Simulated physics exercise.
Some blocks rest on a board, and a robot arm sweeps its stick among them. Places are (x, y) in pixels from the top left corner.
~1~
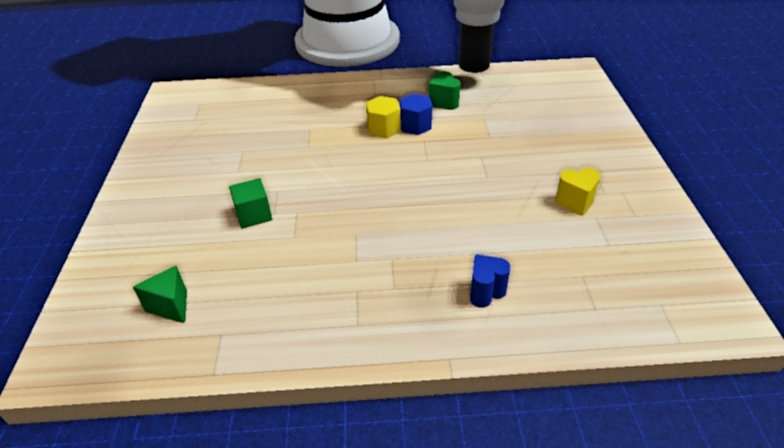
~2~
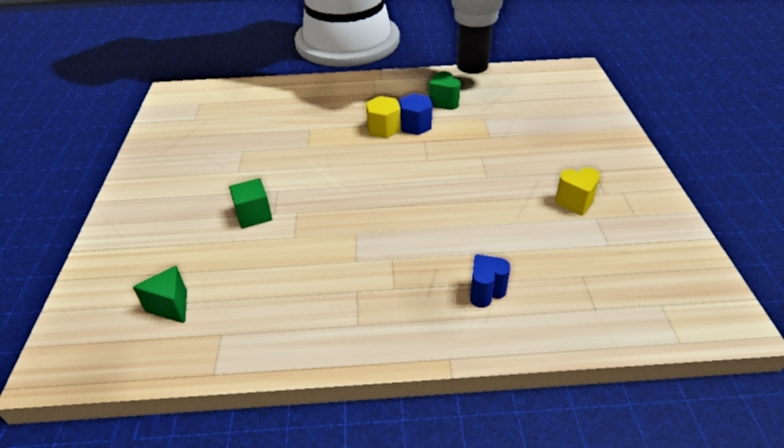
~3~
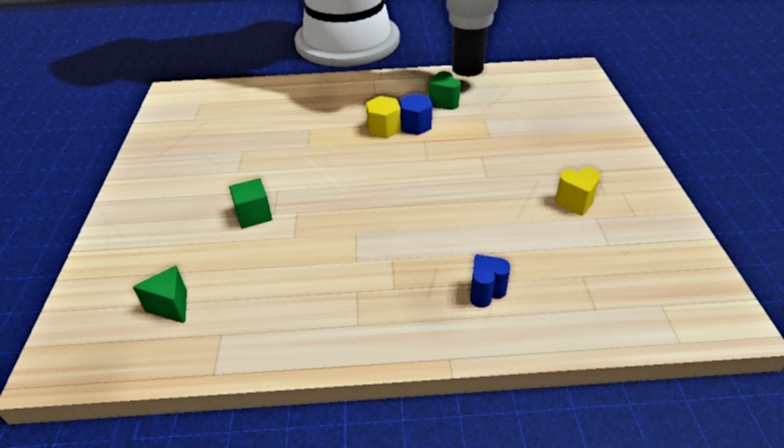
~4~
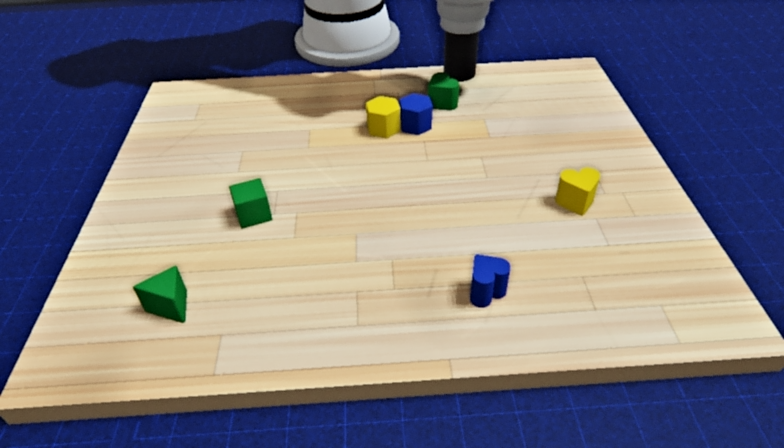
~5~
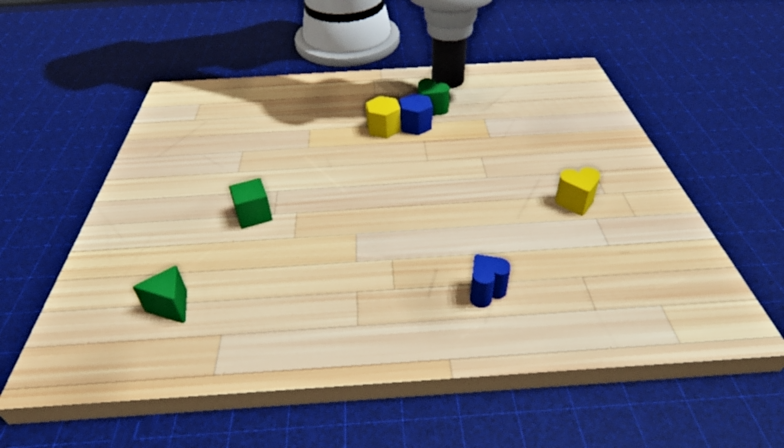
At the start, colored blocks sit scattered on a wooden board, with a robot arm's dark stick at the far edge, near a small green block beside a blue and a yellow one. The stick moves slightly left and nudges the green block a short way left, closer to the blue one, while the other blocks stay still.
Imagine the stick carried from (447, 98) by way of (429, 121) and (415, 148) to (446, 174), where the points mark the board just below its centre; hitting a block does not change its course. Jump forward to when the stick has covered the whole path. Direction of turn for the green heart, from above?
Viewed from the top, it goes clockwise.
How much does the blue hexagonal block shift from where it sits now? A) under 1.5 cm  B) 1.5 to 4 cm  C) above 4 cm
My pick is C.
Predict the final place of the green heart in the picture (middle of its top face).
It should be at (383, 122) by then.
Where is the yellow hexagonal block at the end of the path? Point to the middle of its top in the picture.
The middle of the upper face of the yellow hexagonal block will lie at about (363, 109) in the picture.
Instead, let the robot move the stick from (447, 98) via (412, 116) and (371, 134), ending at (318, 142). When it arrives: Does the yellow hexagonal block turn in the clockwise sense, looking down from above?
I expect so.
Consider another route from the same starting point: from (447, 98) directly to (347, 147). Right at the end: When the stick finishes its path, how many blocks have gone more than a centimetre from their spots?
I'm going with three or more.
What follows on the original path. One third of the way, stick at (428, 105); yellow hexagonal block at (371, 108), turned 20° clockwise; blue hexagonal block at (404, 123), turned 20° anticlockwise; green heart at (403, 106), turned 25° clockwise.
Two thirds of the way, stick at (415, 131); yellow hexagonal block at (363, 109), turned 45° clockwise; blue hexagonal block at (392, 142), turned 40° anticlockwise; green heart at (383, 122), turned 55° clockwise.
At the end, stick at (447, 157); yellow hexagonal block at (363, 109), turned 45° clockwise; blue hexagonal block at (391, 144), turned 30° anticlockwise; green heart at (383, 122), turned 55° clockwise.
